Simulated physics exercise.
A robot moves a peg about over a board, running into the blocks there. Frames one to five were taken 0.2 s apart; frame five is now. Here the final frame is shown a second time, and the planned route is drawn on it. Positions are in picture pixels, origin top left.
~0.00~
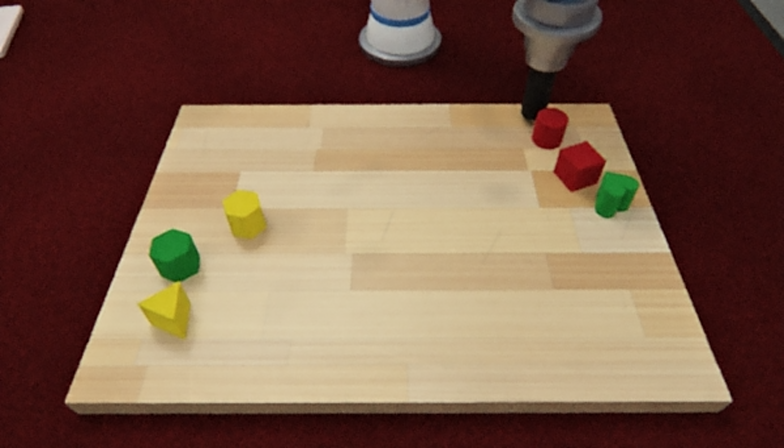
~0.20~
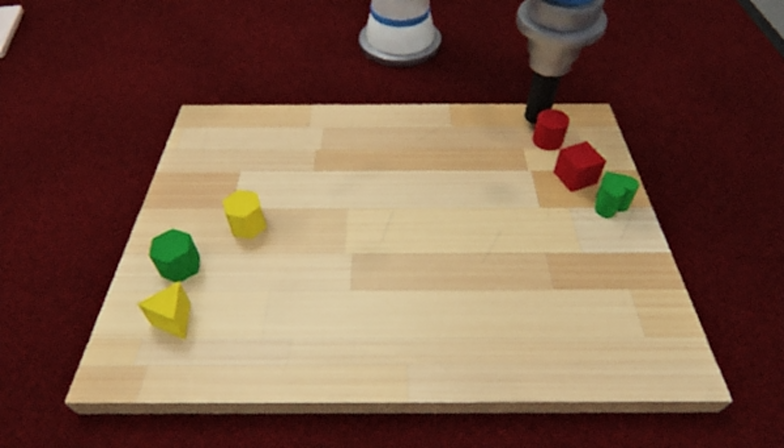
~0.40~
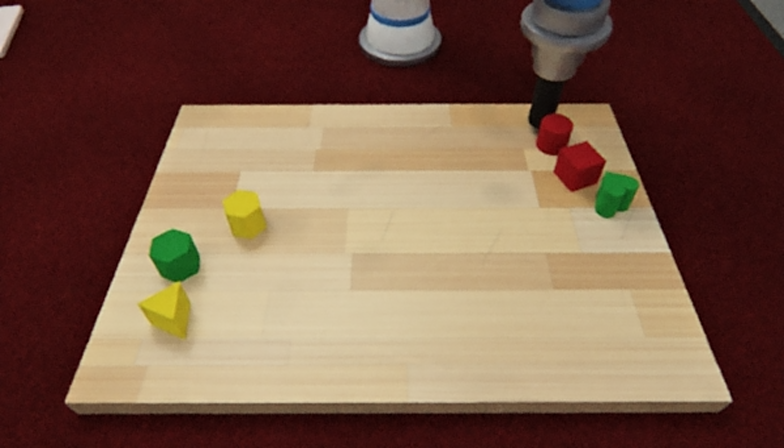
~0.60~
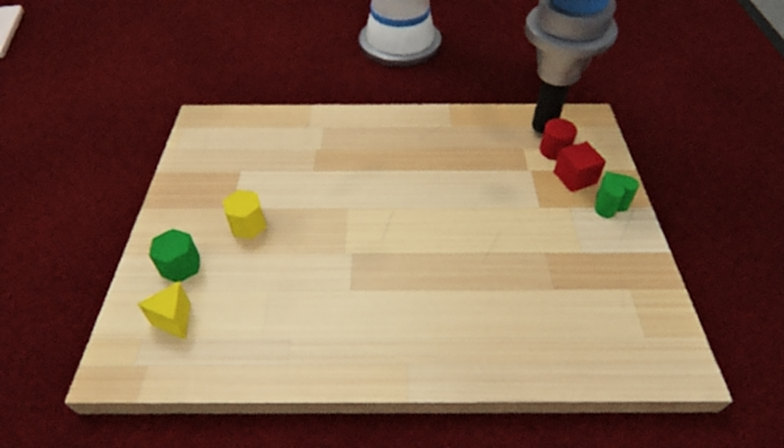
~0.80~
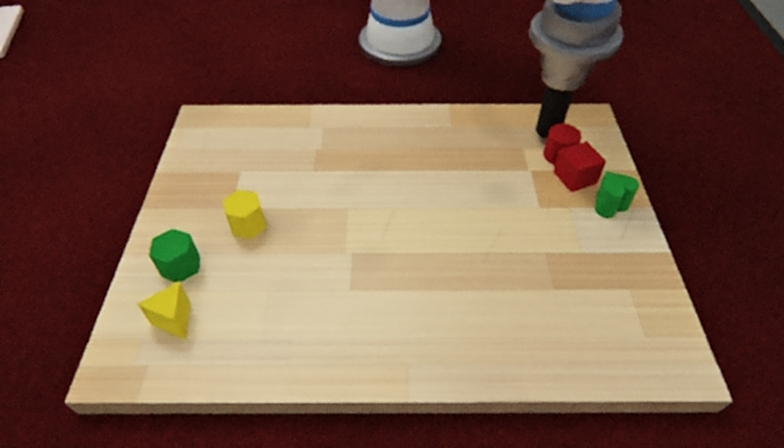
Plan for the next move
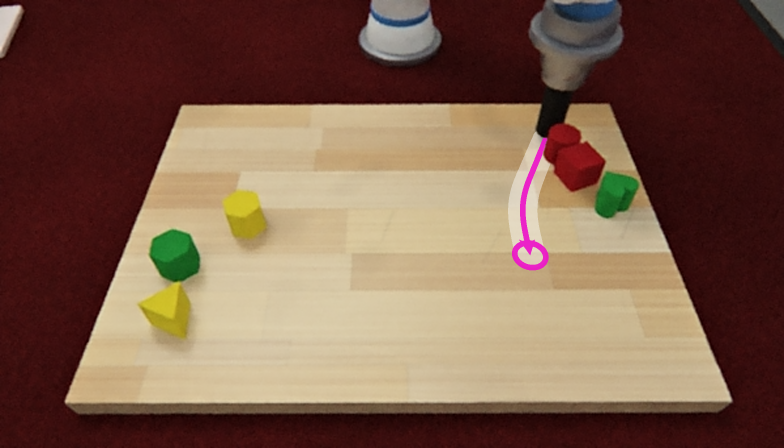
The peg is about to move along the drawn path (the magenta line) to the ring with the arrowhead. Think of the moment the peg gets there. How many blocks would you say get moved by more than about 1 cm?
Total: Three-plus.
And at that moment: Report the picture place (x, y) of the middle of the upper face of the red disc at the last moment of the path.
The point I'd pick in the picture is (564, 170).
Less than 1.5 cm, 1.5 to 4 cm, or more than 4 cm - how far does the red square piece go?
Net shift: 1.5 to 4 cm.
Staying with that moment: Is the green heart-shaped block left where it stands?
I believe not.
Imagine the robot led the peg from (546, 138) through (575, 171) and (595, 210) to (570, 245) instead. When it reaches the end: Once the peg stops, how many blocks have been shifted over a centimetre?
I predict three or more.
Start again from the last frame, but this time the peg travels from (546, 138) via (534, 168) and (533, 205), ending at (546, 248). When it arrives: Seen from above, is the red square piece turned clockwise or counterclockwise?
Rotates counter-clockwise.
Drawn move, from (546, 138) by way of (533, 170) and (523, 209) to (530, 255).
The first path, step by step. One third of the way, peg at (534, 165); red disc at (567, 161); red square piece at (602, 171), turned 30° anticlockwise; green heart-shaped block at (630, 188), turned 20° clockwise.
Two thirds of the way, peg at (525, 203); red disc at (564, 170); red square piece at (604, 172), turned 30° anticlockwise; green heart-shaped block at (633, 189), turned 15° clockwise.
At the end, peg at (532, 249); red disc at (564, 170); red square piece at (604, 172), turned 30° anticlockwise; green heart-shaped block at (633, 189), turned 15° clockwise.
